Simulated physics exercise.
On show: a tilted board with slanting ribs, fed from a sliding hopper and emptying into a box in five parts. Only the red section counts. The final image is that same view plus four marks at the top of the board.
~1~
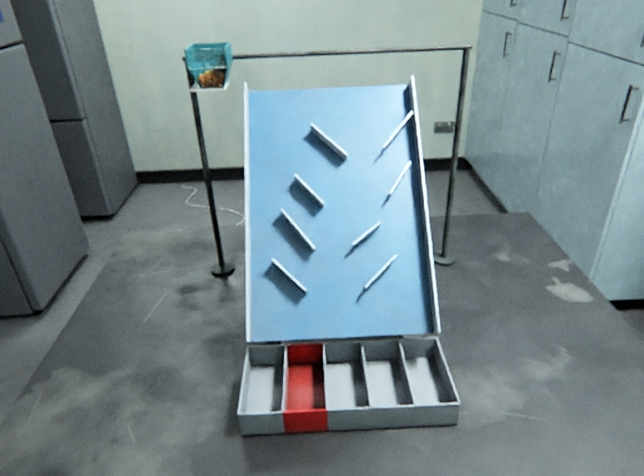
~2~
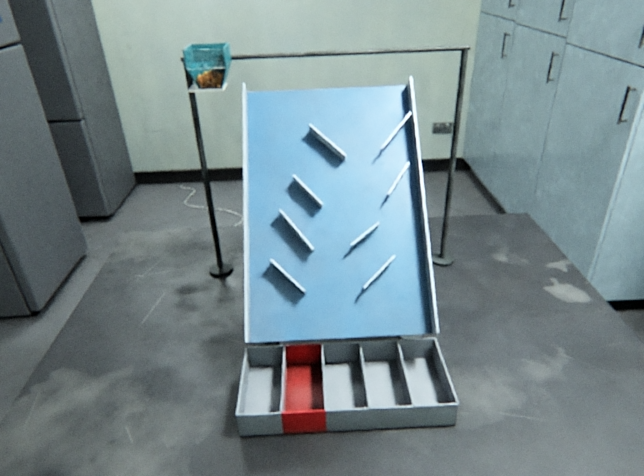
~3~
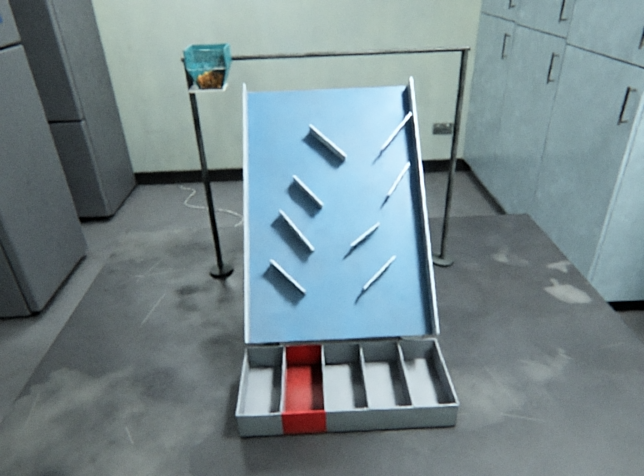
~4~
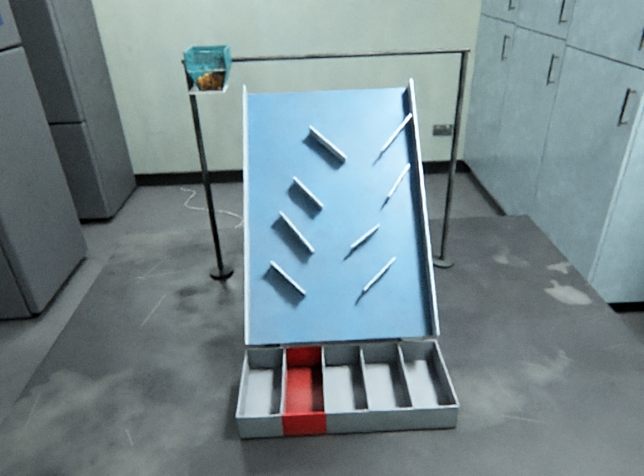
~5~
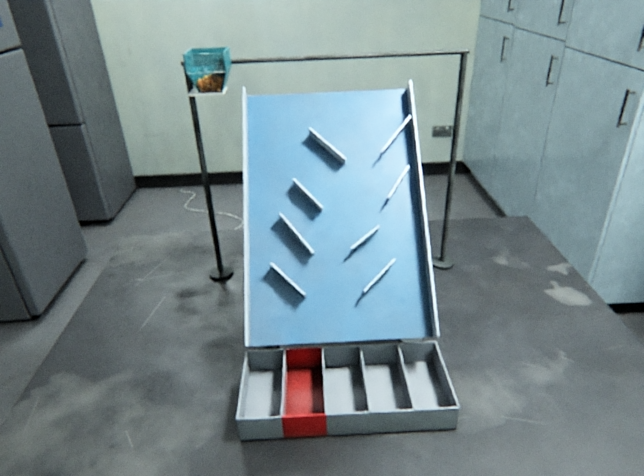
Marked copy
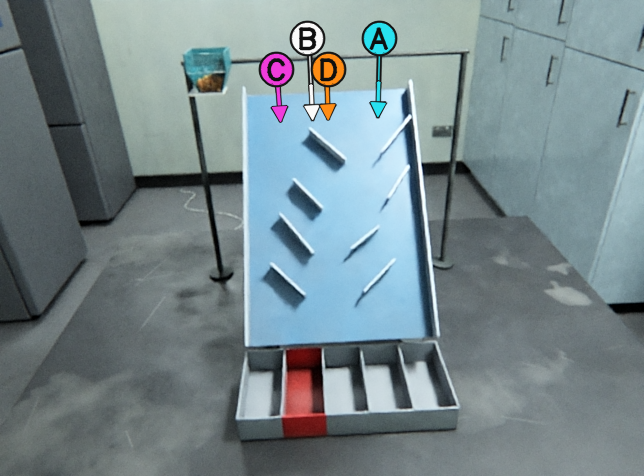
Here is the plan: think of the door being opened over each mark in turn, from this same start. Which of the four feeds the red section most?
Best: A.
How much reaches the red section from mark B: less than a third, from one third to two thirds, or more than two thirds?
It is less than a third.
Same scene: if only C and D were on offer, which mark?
That would be D.
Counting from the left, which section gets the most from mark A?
The second from the left.
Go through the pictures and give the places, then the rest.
The first frame shows hopper near (212, 77), roasted chickpeas, door shut.
The second frame shows ribs (310, 124) to (346, 155), (382, 148) to (411, 112), (293, 175) to (322, 204).
The third frame shows ribs (389, 195) to (409, 163), (280, 210) to (313, 249), (352, 245) to (379, 223).
The fourth frame shows ribs (271, 261) to (305, 293), (364, 290) to (395, 257).
The fifth frame shows red section near (305, 424), number 2 of 5 from the left.
On the marked copy, mark A meets the board at (378, 111); mark B meets the board at (312, 114); mark C meets the board at (280, 116); mark D meets the board at (328, 114).
If A is chosen, close to two thirds in the red section, close to a third in other sections.
If B is chosen, a small share in the red section, all but a few in other sections.
If C is chosen, only a few in the red section, all but a few in other sections.
If D is chosen, close to a quarter in the red section, the bulk in other sections.
